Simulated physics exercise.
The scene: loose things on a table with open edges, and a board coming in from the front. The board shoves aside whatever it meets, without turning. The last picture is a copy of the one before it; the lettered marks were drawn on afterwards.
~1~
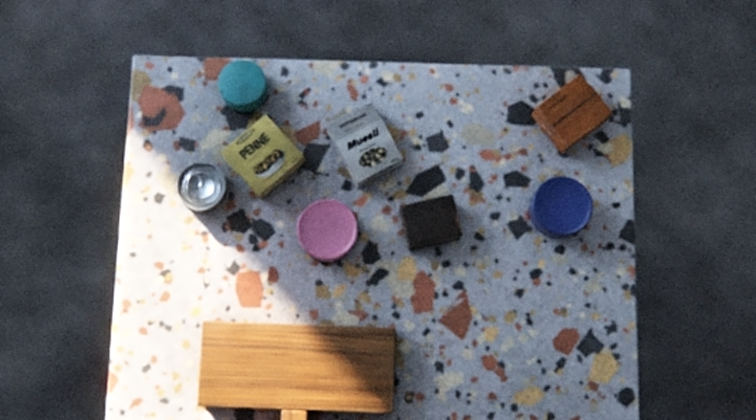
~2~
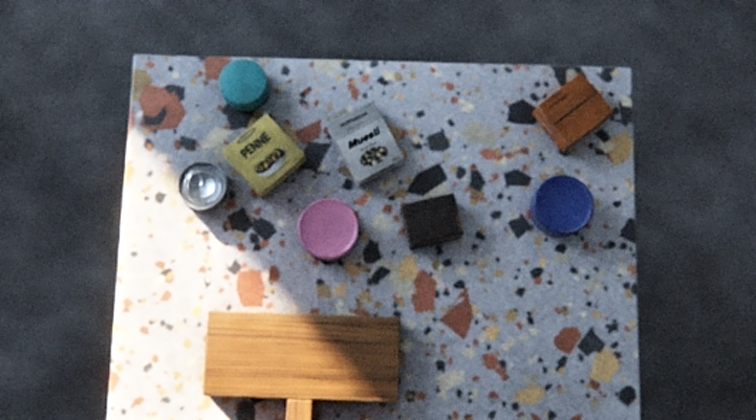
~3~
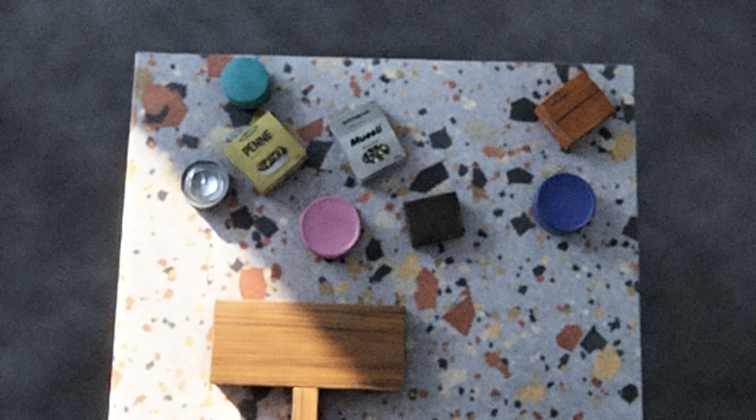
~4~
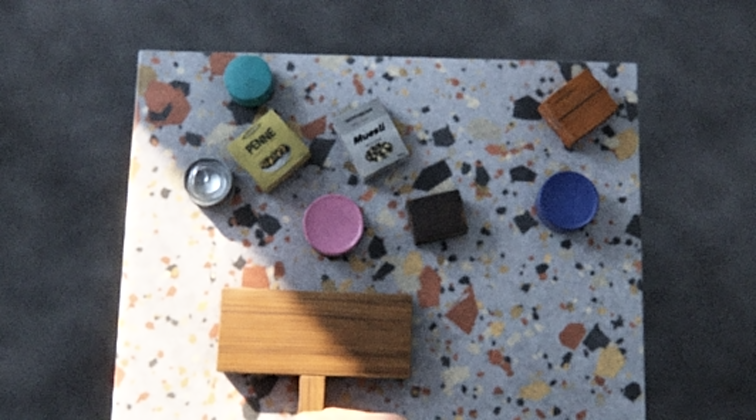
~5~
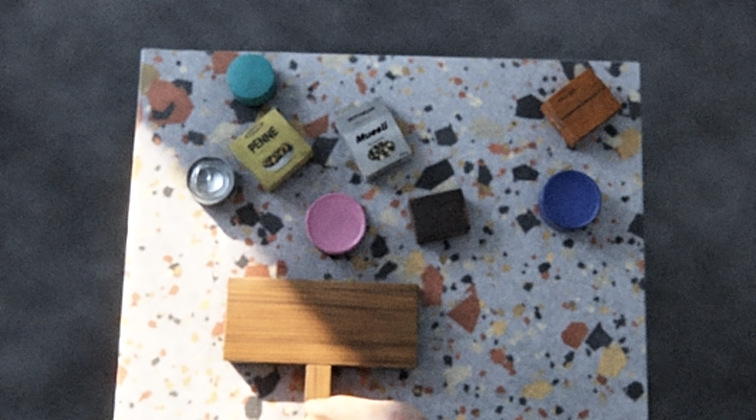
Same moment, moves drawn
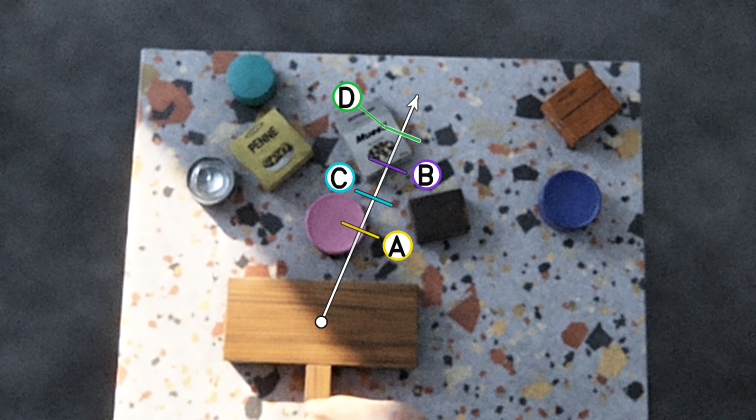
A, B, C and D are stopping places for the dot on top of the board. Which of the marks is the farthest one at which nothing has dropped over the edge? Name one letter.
Mark D.
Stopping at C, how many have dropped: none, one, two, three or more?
The count is none.
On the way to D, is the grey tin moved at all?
By then, no.
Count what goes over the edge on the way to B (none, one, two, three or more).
The count is none.
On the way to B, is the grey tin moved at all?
No.
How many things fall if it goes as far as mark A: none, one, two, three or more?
By then, none.
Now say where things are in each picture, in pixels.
Turquoise tin (243, 86); blue jar (560, 208); board (297, 367), in the first frame.
Board (302, 356); grey tin (203, 187), in the second frame.
Board (308, 344); orange box (575, 110), in the third frame.
Board (315, 332); yellow packet (269, 153), in the fourth frame.
Board (321, 322); blue jar (569, 202); black block (439, 217); grey tin (211, 182), in the fifth frame.
On the marked copy, A at (360, 230); B at (387, 166); C at (374, 198); D at (401, 134); the arrow from (321, 322) to (418, 96); the white dot at (321, 322).
Following D. Soon after the start, board (352, 254); white packet (376, 135); pink jar (343, 183).
Later, board (381, 186); turquoise tin (249, 73); white packet (403, 102).
In the end, board (401, 138); turquoise tin (238, 59); white packet (424, 66); nothing has fallen.
As for the rest, A is safe but short; B is safe but short; C is safe but short.
